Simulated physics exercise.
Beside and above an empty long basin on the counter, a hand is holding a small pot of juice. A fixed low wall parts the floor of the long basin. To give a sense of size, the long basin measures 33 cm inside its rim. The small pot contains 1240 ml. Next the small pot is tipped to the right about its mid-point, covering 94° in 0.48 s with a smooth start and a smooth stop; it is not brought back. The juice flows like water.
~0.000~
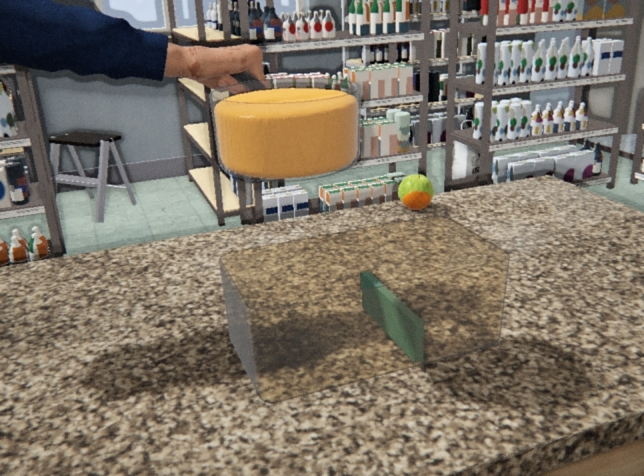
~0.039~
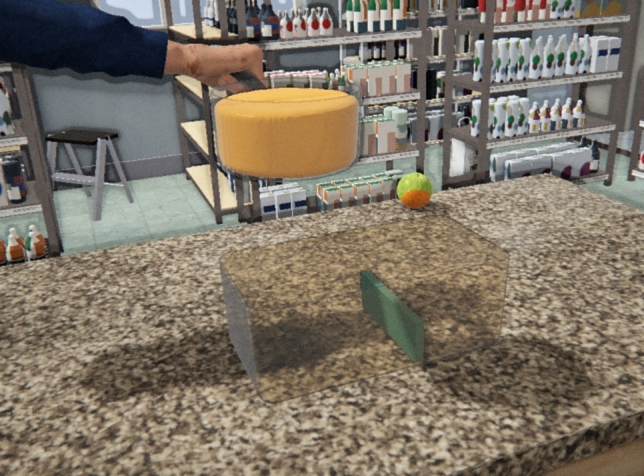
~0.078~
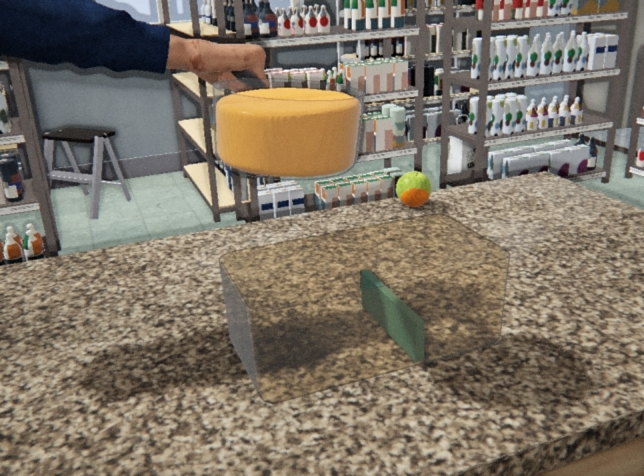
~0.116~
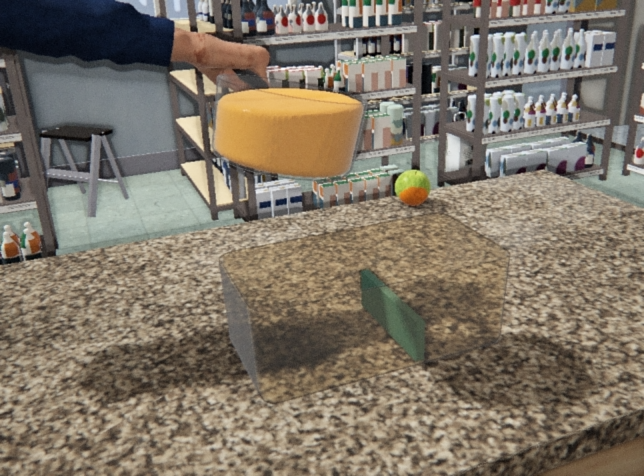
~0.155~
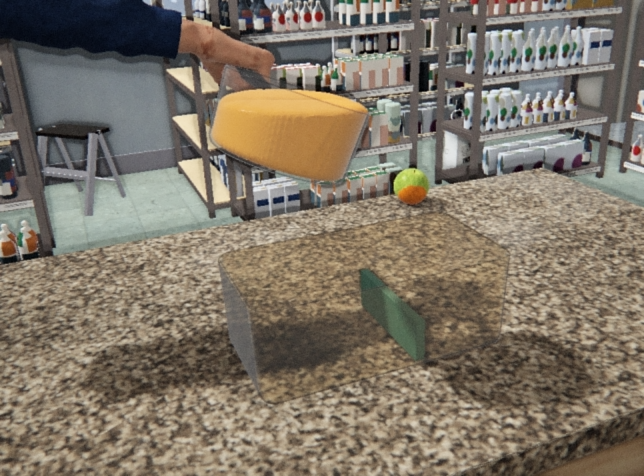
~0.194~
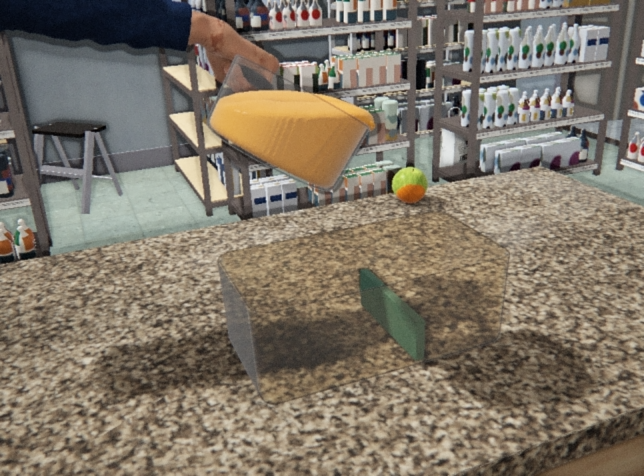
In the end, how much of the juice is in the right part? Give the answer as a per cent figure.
Roughly 56 percent is in the right part.
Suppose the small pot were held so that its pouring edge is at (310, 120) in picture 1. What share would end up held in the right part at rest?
It would then come to around 10 percent.
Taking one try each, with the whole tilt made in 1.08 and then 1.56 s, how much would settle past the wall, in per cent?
Try 1: Approx. 75 %; try 2: Approx. 75 %.
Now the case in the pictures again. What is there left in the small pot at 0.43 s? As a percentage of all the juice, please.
Portion remaining: Approx. 32 per cent.
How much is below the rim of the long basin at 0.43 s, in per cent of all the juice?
At that time the basin holds about 16 per cent of the liquid.
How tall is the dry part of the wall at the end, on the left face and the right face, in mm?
The left comes to roughly 40 mm and the right to roughly 18 mm.
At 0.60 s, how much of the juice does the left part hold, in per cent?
Roughly 12 in a hundred.
Then, 0.43 s in, the tilt is 92° and 32 per cent is still to pour, 1 is left of the wall and 16 right of it.
Then, 0.60 s in, the tilt is 94° and 10 per cent is still to pour, 11 is left of the wall and 63 right of it.
Then, 0.78 s in, the tilt is 94° and 4 per cent is still to pour, 20 is left of the wall and 45 right of it.
Then, 0.98 s in, the tilt is 94° and 1 per cent is still to pour, 34 is left of the wall and 59 right of it.
Finally, 40 per cent lies left of the wall, 56 right of it and 5 outside.
